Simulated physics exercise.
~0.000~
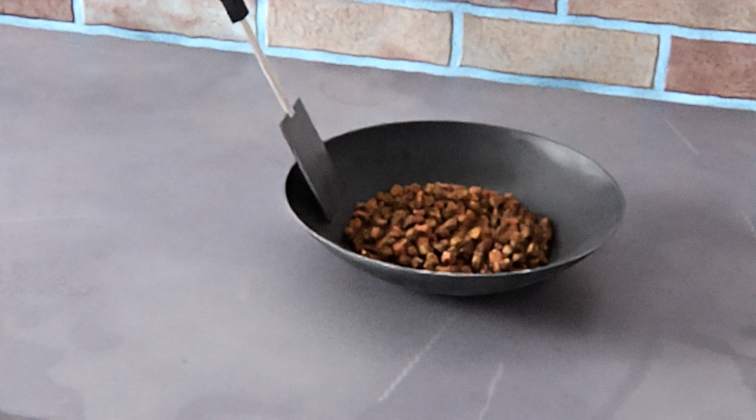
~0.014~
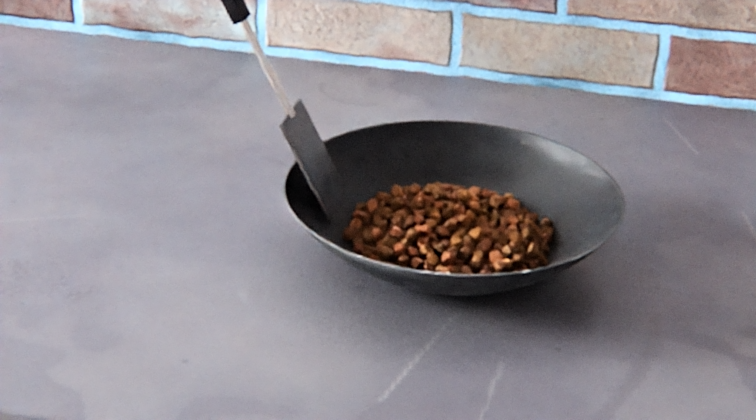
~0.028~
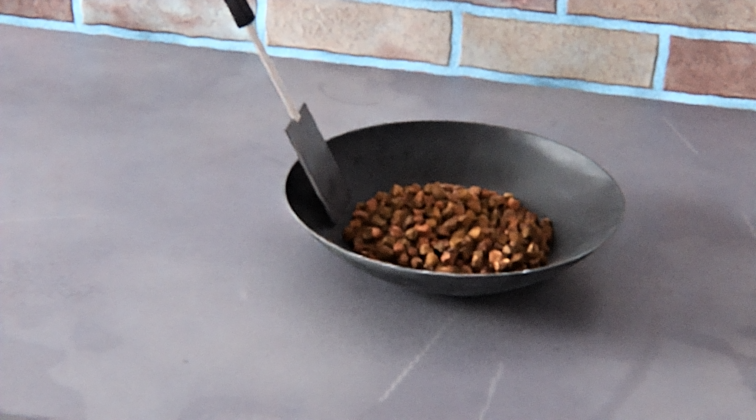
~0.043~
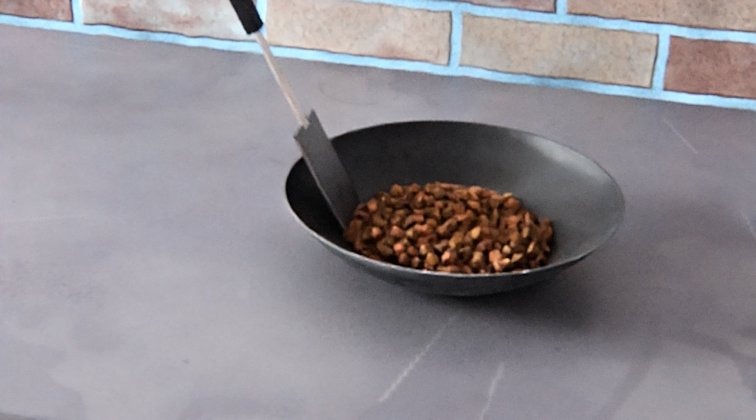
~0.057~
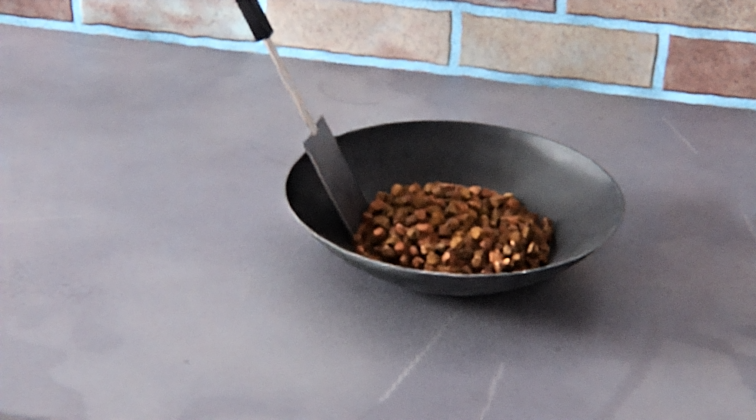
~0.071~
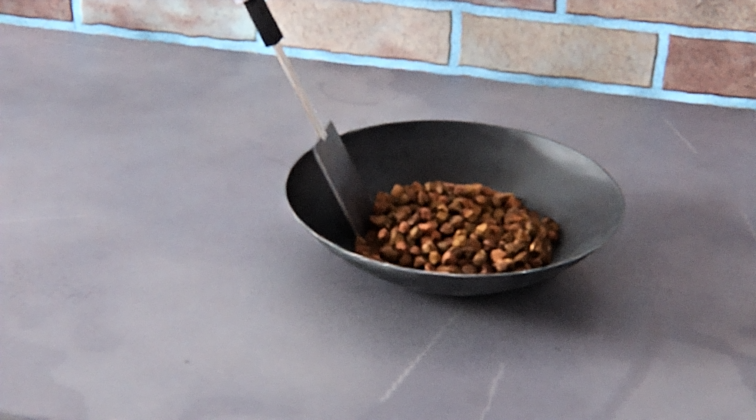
A metal turner with a black handle slides slowly down and to the right inside a dark wok, its blade pressing into the left edge of a heap of brown pellets and nudging them slightly rightward. The wok stays still on a grey, faintly scratched surface before a brick wall with pale blue joints. The view, from slightly above, stays fixed throughout.
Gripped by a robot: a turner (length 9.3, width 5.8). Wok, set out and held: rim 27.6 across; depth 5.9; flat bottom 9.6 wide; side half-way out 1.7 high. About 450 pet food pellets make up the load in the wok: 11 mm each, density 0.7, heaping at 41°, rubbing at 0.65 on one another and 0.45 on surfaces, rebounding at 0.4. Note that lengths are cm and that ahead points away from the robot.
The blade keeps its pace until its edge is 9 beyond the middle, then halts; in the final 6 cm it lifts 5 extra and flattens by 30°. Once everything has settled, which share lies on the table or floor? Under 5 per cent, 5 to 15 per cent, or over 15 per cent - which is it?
It is 5 to 15 per cent.
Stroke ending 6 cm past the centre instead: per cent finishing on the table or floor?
Then the share is near 0 in a hundred.
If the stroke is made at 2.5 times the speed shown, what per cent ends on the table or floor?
That comes to some 25 per cent, roughly.
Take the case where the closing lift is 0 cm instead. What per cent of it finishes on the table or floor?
10 per cent.
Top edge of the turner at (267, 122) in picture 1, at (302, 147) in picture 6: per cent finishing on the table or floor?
Near 15 in a hundred.
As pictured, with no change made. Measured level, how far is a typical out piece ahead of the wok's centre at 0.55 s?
The distance is around 18 cm.
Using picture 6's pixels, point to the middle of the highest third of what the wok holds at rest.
Close to pixel (560, 224).
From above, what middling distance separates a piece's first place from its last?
I'd guess close to 5 centimetres.
After 0.18 s, sloping 62°, highest piece 5 above the table; 446 in the wok.
After 0.29 s, sloping 52°, highest piece 7 above the table; 446 in the wok.
After 0.55 s, sloping 32°, highest piece 7 above the table; 412 in the wok, 31 on the table or floor, 3 on the blade or in flight.
After 1.60 s, sloping 32°, highest piece 7 above the table; 412 in the wok, 34 on the table or floor.
At rest, 412 in the wok, 34 on the table or floor. That is 8 % on the table or floor.
